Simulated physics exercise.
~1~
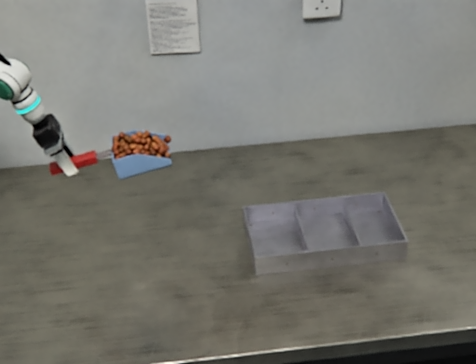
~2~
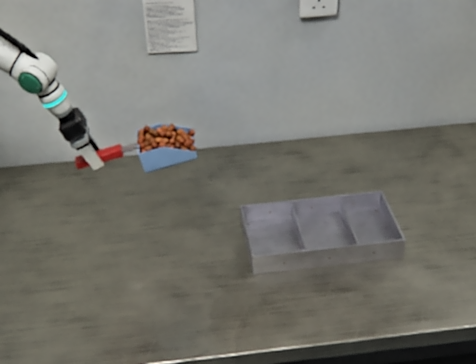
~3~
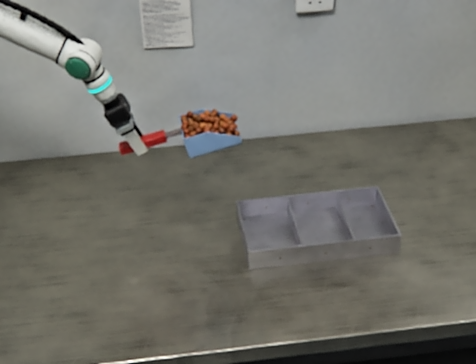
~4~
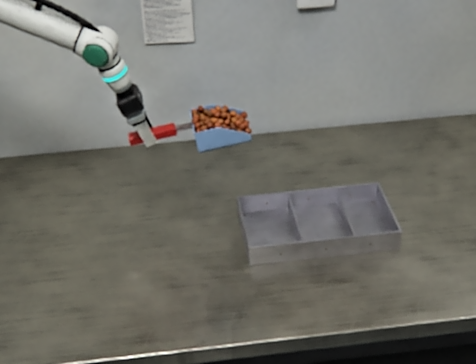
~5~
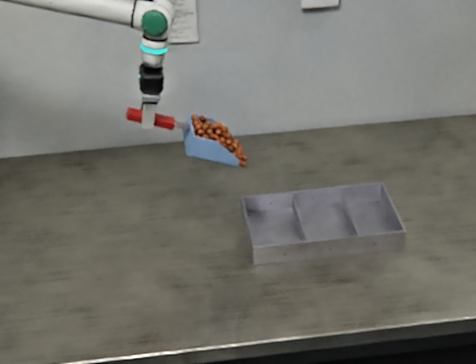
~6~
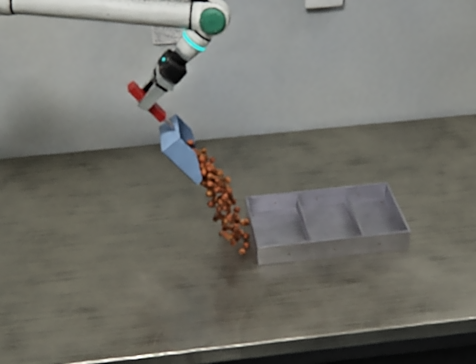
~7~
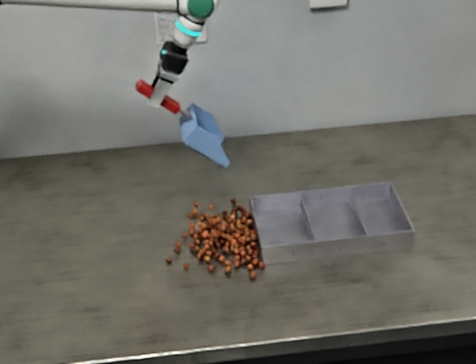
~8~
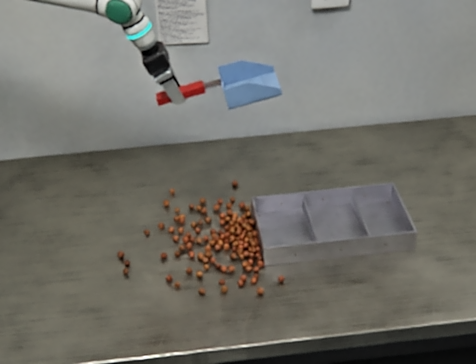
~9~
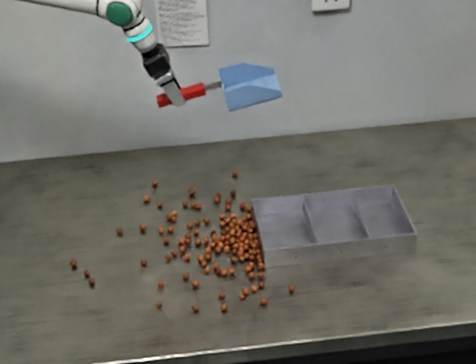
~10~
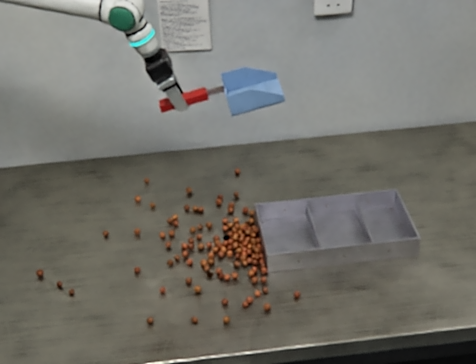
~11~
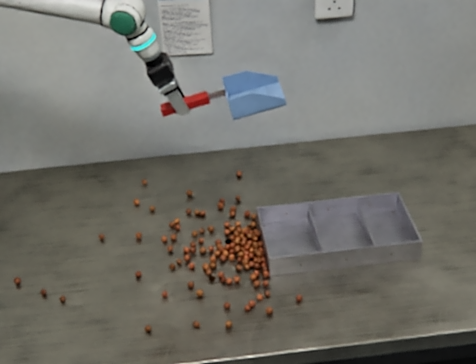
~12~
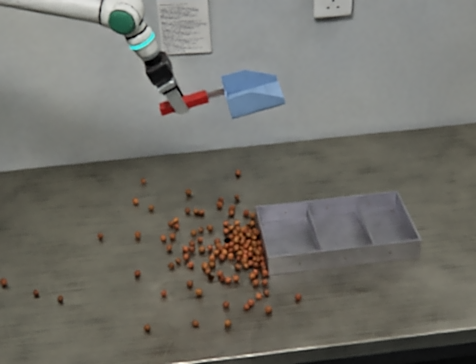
The clip opens with a robot arm at the left gripping the red handle of a blue scoop heaped with hazelnuts, above a grey table where an empty-looking divided box stands. The arm carries the scoop to the right, then stops short of the box. It tips the scoop forward, and the nuts pour off the front edge in a stream. They land on the table against the box's left side and spread outward. The arm lifts the emptied scoop up and levels it, then holds still. A few nuts roll far left, leaving a scattered pile beside the box and none visible inside.
